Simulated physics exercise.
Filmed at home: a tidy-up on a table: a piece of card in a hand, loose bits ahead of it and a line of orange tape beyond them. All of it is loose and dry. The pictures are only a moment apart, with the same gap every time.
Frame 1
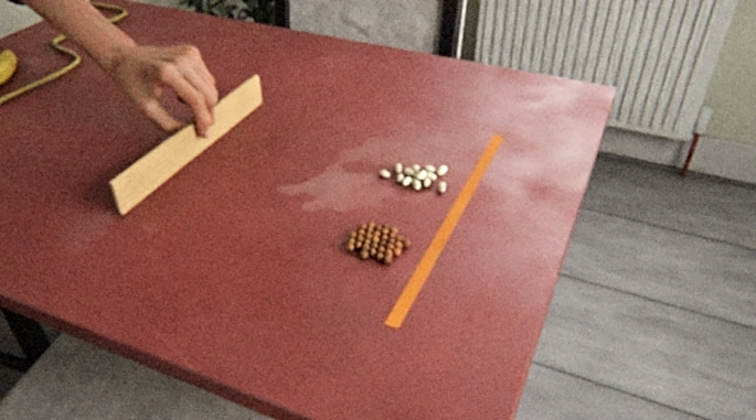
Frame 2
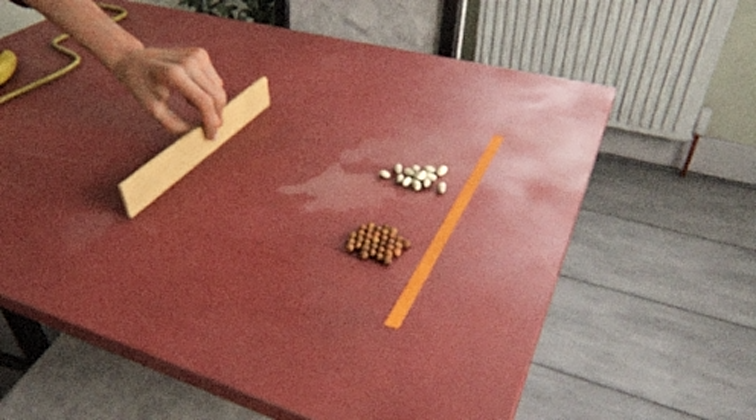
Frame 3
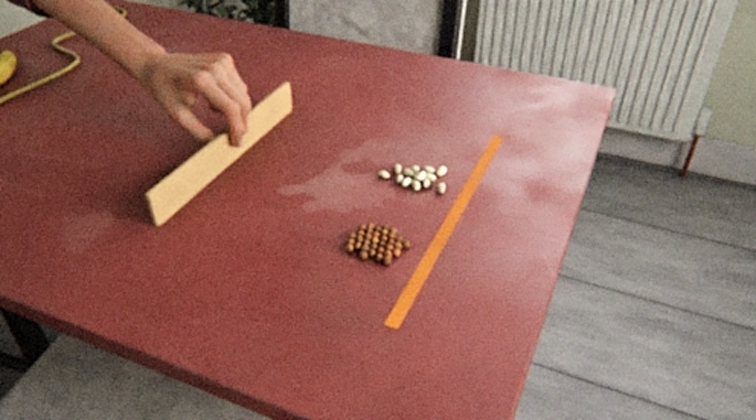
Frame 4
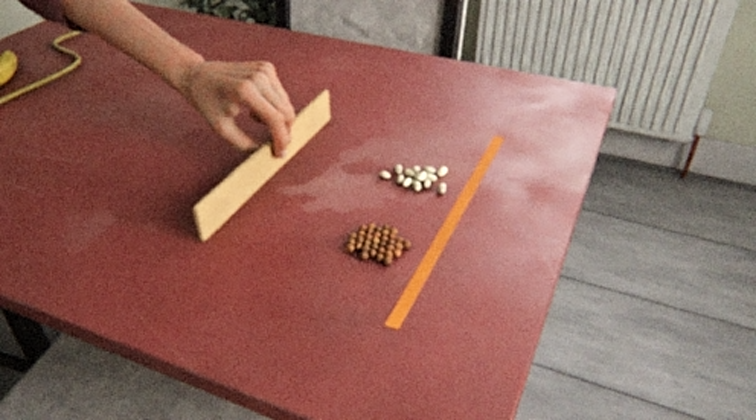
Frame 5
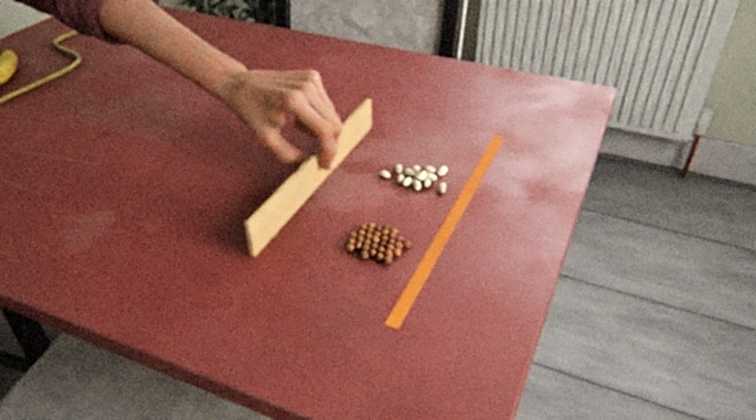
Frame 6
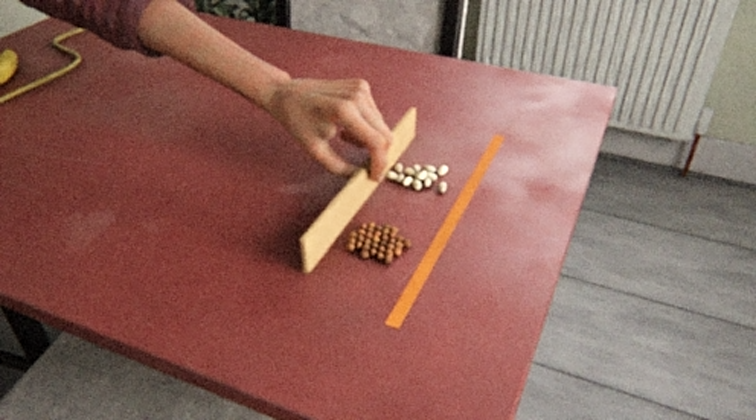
A hand reaches in from the upper left over a dark red table, seen from above at an angle in a room with a pale radiator and grey floorboards. It holds a light wooden-coloured strip upright, with white beans and brown balls in two clusters to its right, before an orange tape line. The hand slides the strip rightward, slowly then faster, until it reaches the white beans, while the camera stays still.
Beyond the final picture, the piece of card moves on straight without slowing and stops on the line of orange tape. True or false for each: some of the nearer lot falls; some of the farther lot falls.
For the nearer lot, true; for the farther lot, true.
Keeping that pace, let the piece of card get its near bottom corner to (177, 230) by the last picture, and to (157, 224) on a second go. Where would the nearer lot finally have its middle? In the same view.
Lab note: Resting centre close to (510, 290), then close to (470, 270).
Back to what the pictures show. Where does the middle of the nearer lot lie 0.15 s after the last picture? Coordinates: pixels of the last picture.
My guess for the middle is near (484, 291).
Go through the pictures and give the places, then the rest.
In the first picture, piece of card near (128, 189), at rest; orange tape near (495, 143), well back from the edge; edge at (566, 249); nearer lot near (375, 241), some cereal balls; farther lot near (418, 176), a few white beans.
In the second picture, piece of card near (136, 192); farther lot near (418, 176).
In the third picture, piece of card near (163, 200); nearer lot near (375, 241).
In the fourth picture, piece of card near (209, 214); farther lot near (419, 177).
In the fifth picture, piece of card near (260, 229); nearer lot near (376, 241).
In the sixth picture, piece of card near (314, 244); orange tape near (496, 143); edge at (567, 249); nearer lot near (376, 240); farther lot near (419, 176), a little pushed along.
Then, 0.07 s on from there, piece of card still moving, near (430, 180); nearer lot all on the table, its front near (450, 279); farther lot all on the table, its front near (492, 190).
Then, 0.15 s on from there, piece of card stopped at the orange tape; nearer lot all on the table, its front near (545, 327); farther lot all on the table, its front near (574, 207).
Then, 0.43 s on from there, piece of card stopped at the orange tape; nearer lot the whole lot over the edge; farther lot the bulk over the edge.
In the end, piece of card stopped at the orange tape; nearer lot the whole lot over the edge; farther lot the bulk over the edge.
